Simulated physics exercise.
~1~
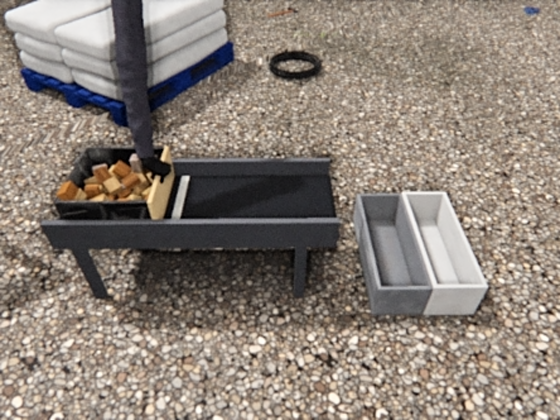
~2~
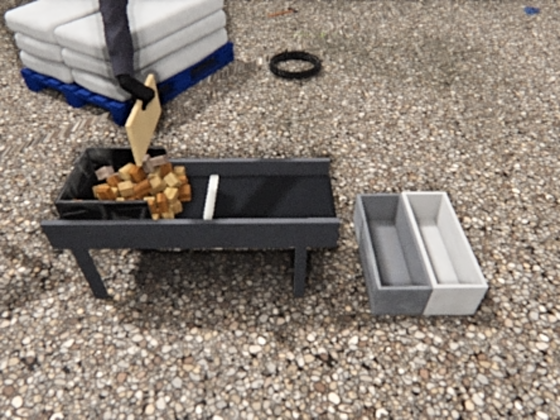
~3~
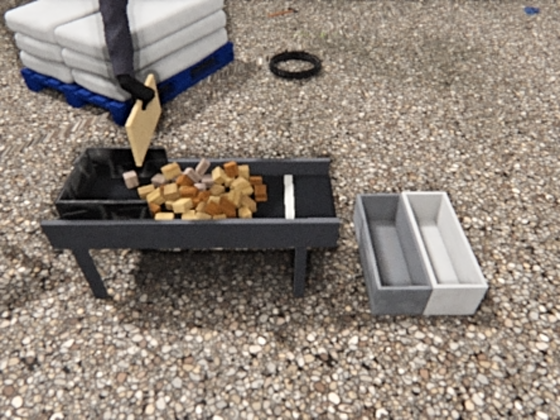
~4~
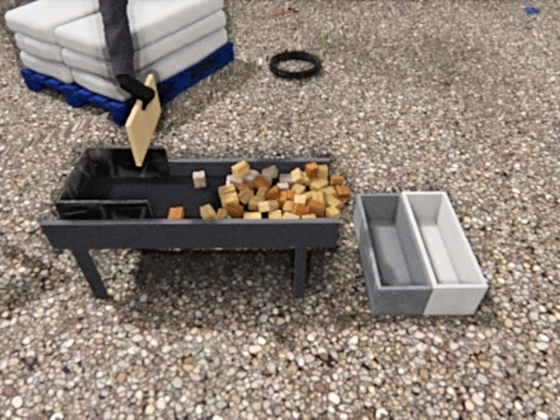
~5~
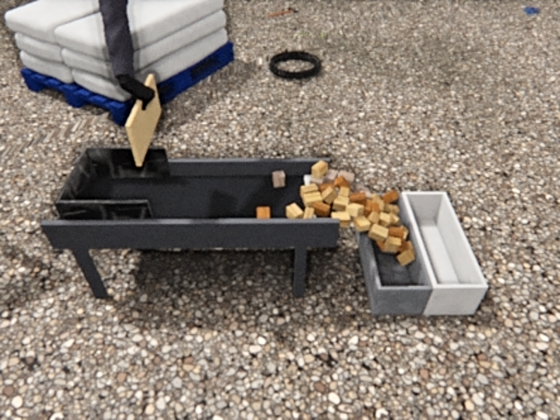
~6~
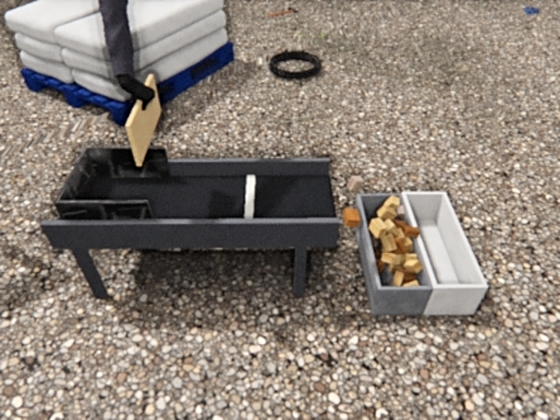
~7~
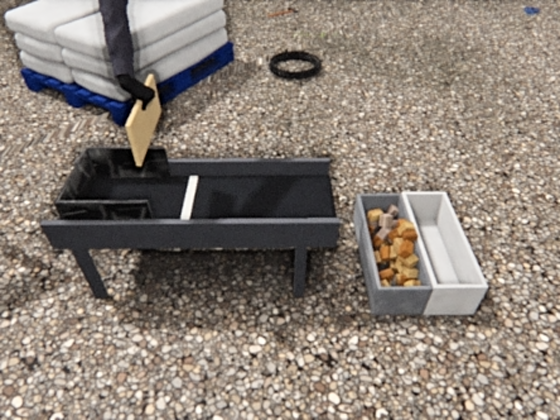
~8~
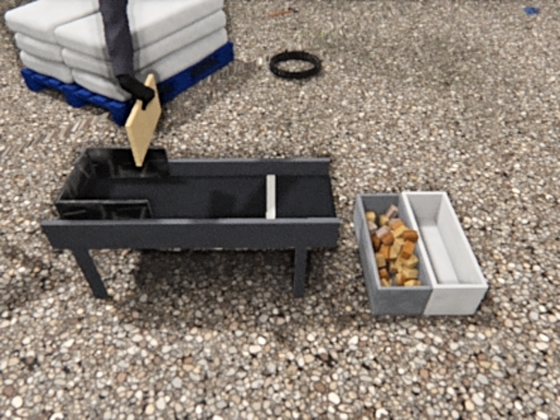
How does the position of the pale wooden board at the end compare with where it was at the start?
At the start the board stands low at the belt side of the black pen, closing in the blocks. By the end it is held up above the pen by the dark arm, slightly to the left of where it began.
